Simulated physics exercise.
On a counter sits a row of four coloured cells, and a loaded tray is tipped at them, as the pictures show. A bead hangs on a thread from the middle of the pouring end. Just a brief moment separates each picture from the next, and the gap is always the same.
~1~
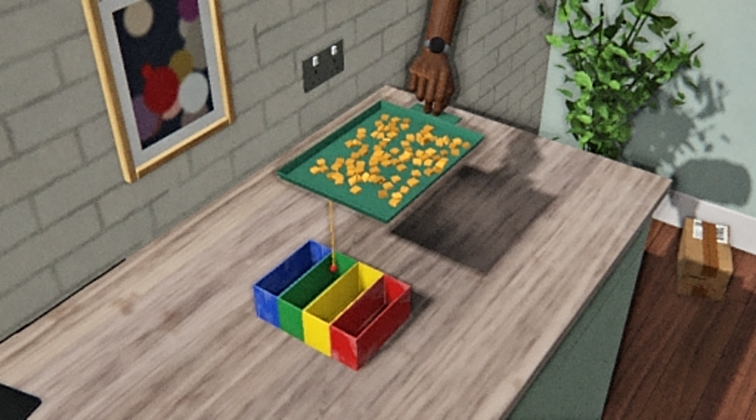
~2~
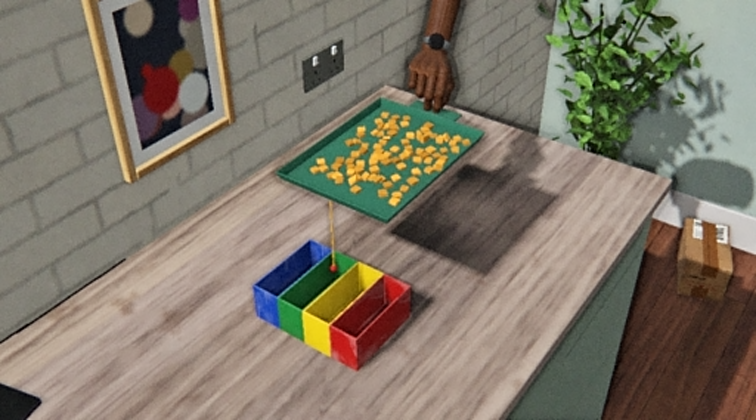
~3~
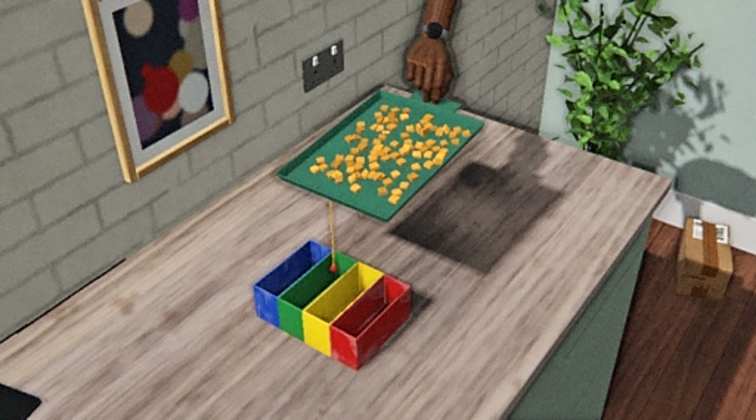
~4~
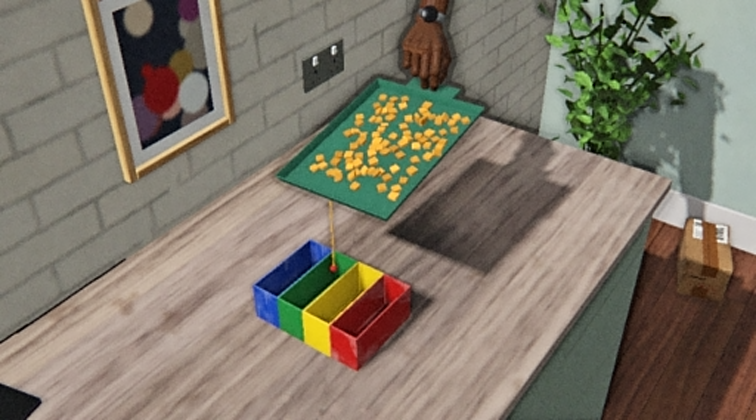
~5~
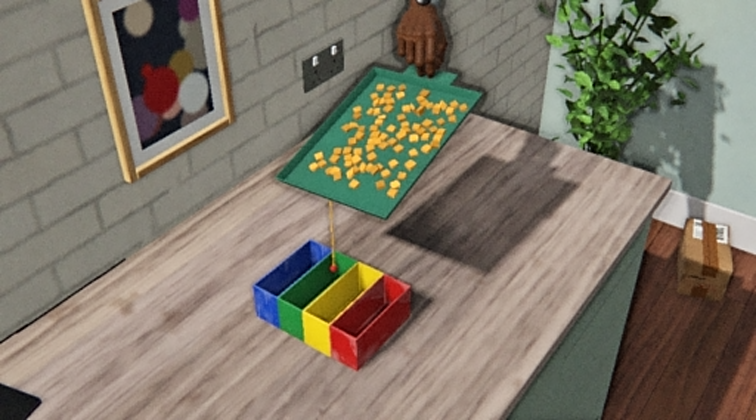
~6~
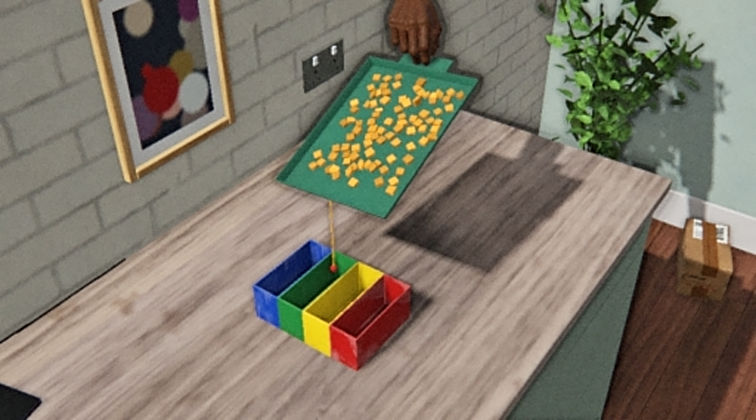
A brown hand at the far end of a green tray of small orange crackers slowly raised that end, tilting the tray more steeply above the blue, green, yellow and red boxes on the wooden counter.
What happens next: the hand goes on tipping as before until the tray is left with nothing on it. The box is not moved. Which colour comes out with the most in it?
Fullest: The blue cell.
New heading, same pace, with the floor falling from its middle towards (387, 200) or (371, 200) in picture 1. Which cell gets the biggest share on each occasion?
Red; the cell in red.
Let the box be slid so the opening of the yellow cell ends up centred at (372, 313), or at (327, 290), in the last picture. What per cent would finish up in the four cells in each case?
Some 30 percent, followed by some 90 percent.
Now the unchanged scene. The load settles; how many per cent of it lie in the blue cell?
It comes to roughly 40 percent of the load.
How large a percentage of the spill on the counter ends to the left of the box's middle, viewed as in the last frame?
Roughly 100 %.
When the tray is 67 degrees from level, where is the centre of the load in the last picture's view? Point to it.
Near (314, 182).
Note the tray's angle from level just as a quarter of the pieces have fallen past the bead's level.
I'd say close to 85 degrees.
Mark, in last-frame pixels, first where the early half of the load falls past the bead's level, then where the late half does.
First half (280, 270); second half (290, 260).
Soon, tray tipped steeply; nearly all on the tray; a small part falling or outside the box.
A while on, tray tipped past a quarter turn; about a third in the blue cell; about a quarter in the green cell; a small part in the yellow cell; about a third falling or outside the box.
Towards the end, tray tipped past a quarter turn; about a third in the blue cell; about a quarter in the green cell; a small part in the yellow cell; about a third falling or outside the box.
Finally, tray tipped past a quarter turn; about a third in the blue cell; about a quarter in the green cell; a small part in the yellow cell; none in the red cell; about a third outside the box.
